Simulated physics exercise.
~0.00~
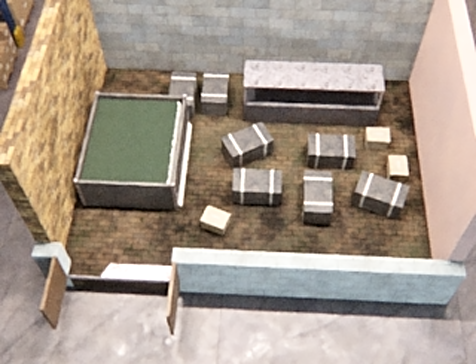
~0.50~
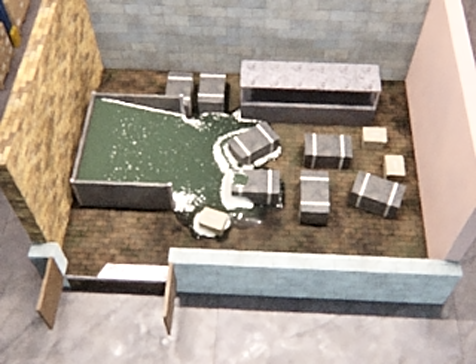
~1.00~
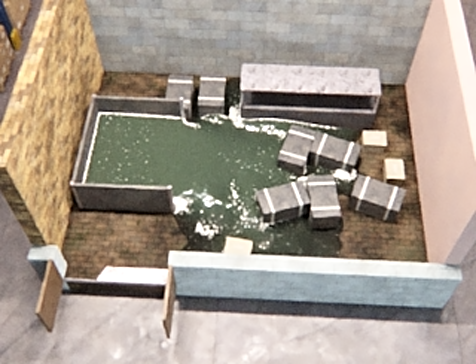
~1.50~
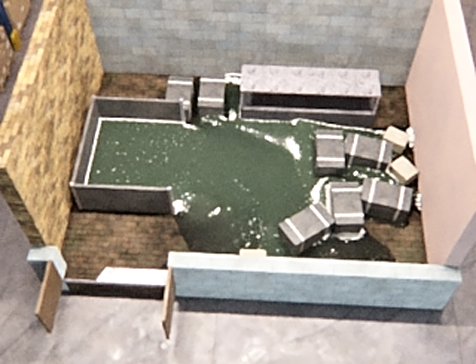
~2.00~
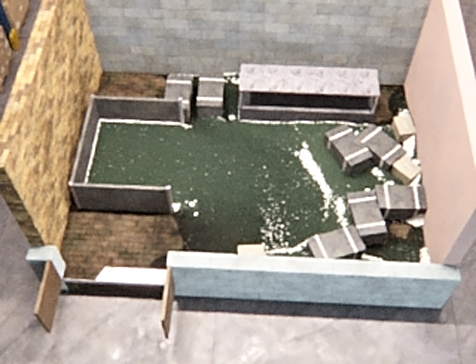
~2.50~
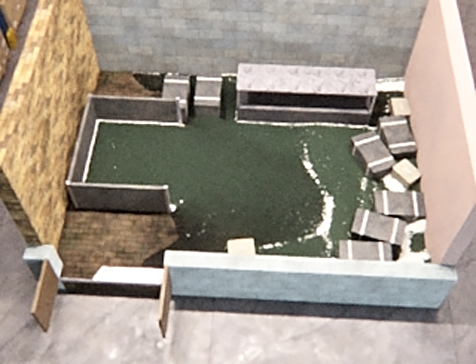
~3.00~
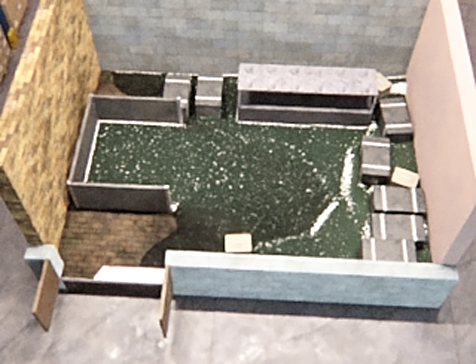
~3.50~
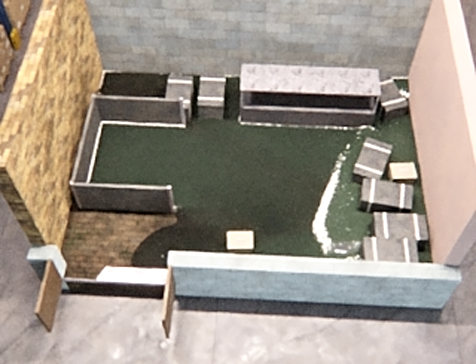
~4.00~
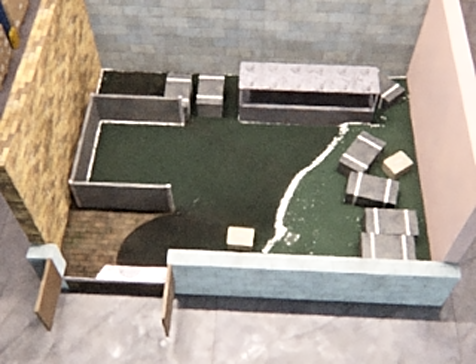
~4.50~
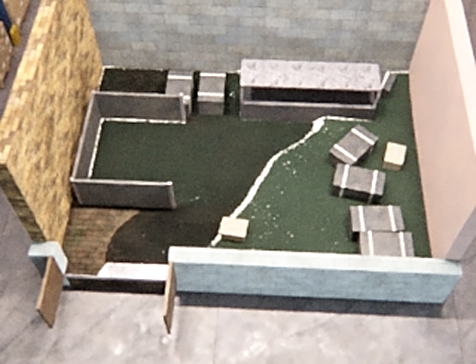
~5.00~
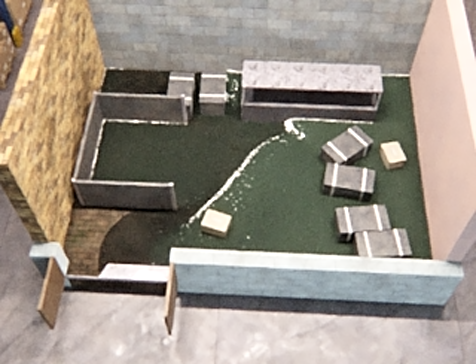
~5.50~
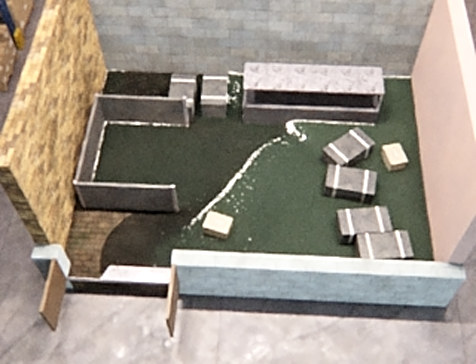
The video shows a walled hall from above, where green liquid bursts from a tank on the left and spreads across the brick floor, sweeping banded grey trunks toward the right wall before several drift slightly back left, ending with nearly the whole floor flooded.
